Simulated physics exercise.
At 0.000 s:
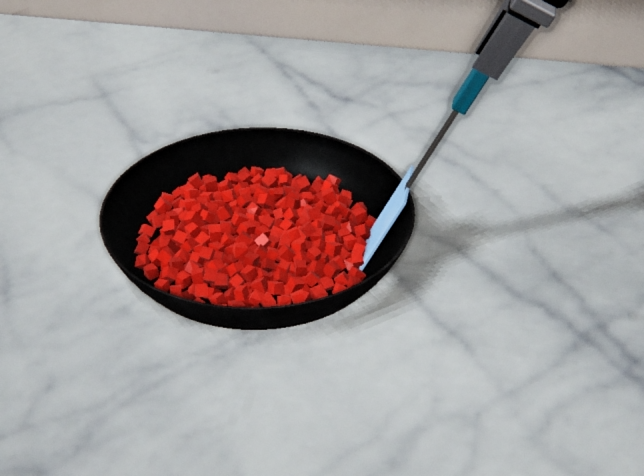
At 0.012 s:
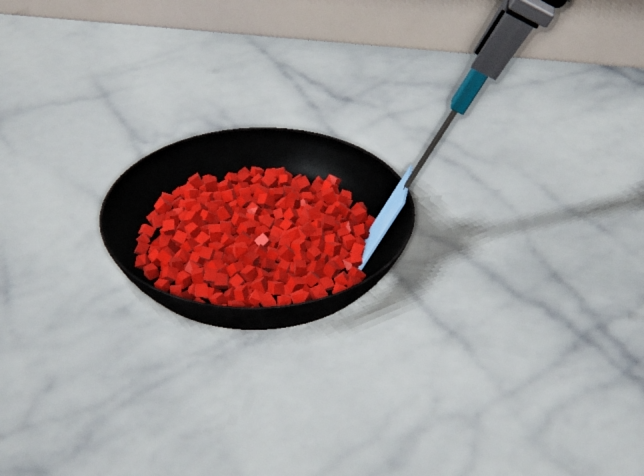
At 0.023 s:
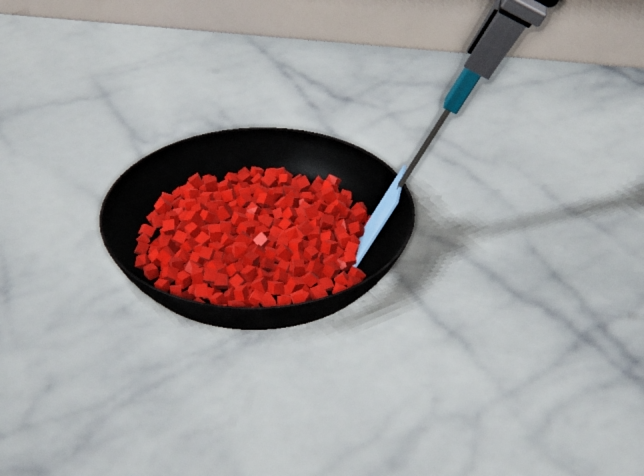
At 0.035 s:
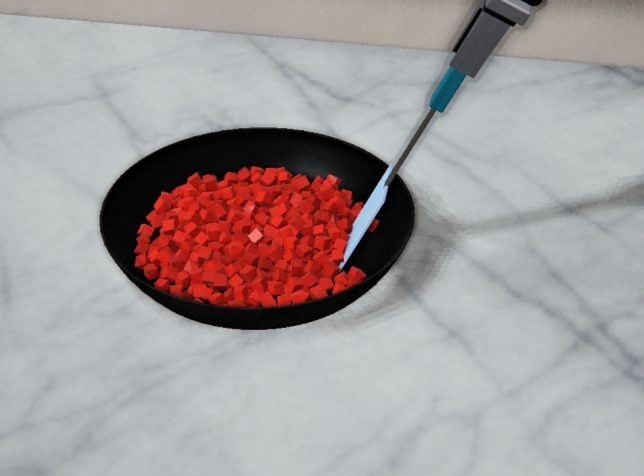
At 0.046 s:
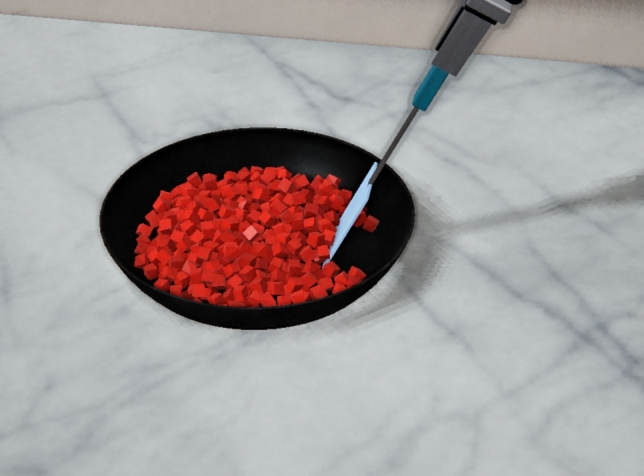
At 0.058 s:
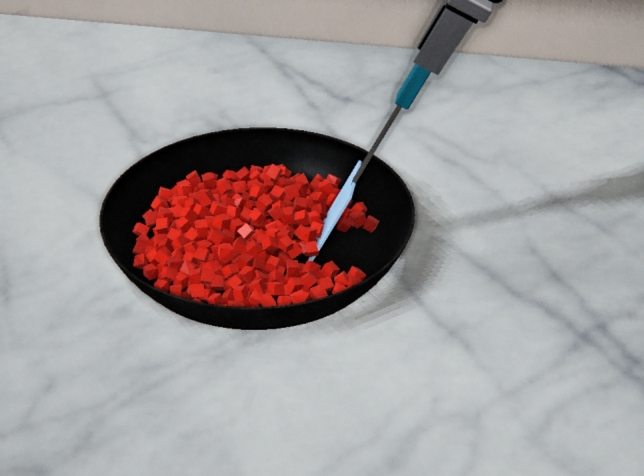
A robot arm slides a turner leftward through red vegetable dice in a black frying pan.
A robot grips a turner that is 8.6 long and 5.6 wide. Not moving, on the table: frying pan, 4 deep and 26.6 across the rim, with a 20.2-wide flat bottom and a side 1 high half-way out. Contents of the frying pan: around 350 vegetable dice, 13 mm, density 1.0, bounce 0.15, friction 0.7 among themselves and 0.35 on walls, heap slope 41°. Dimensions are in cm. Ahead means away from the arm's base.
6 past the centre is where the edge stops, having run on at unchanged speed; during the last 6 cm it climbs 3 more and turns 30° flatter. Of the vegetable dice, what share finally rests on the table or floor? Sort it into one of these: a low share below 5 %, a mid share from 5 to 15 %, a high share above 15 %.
A mid share, from 5 to 15 %.
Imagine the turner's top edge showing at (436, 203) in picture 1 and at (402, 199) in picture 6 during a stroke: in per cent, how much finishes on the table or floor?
Close to 0 in a hundred.
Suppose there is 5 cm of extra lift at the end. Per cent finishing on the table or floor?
I'd reckon around 10 per cent.
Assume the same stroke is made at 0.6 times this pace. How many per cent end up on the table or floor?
I'd put it around 0 per cent.
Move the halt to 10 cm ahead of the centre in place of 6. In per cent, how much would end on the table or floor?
Roughly 25 %.
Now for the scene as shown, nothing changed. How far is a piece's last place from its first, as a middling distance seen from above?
Roughly 3 cm.
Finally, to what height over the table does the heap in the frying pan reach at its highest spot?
5.5 cm.
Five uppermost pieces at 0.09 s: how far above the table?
Height: Approx. 6 cm.
After 0.09 s, sloping 65°, highest piece 8 above the table; 348 in the frying pan.
After 0.12 s, sloping 55°, highest piece 9 above the table; 347 in the frying pan, 1 on the blade or in flight.
After 0.33 s, sloping 35°, highest piece 5 above the table; 311 in the frying pan, 33 on the table or floor, 4 on the blade or in flight.
After 1.38 s, sloping 35°, highest piece 5 above the table; 311 in the frying pan, 37 on the table or floor.
In the end, 311 in the frying pan, 37 on the table or floor. That is 11 % on the table or floor.
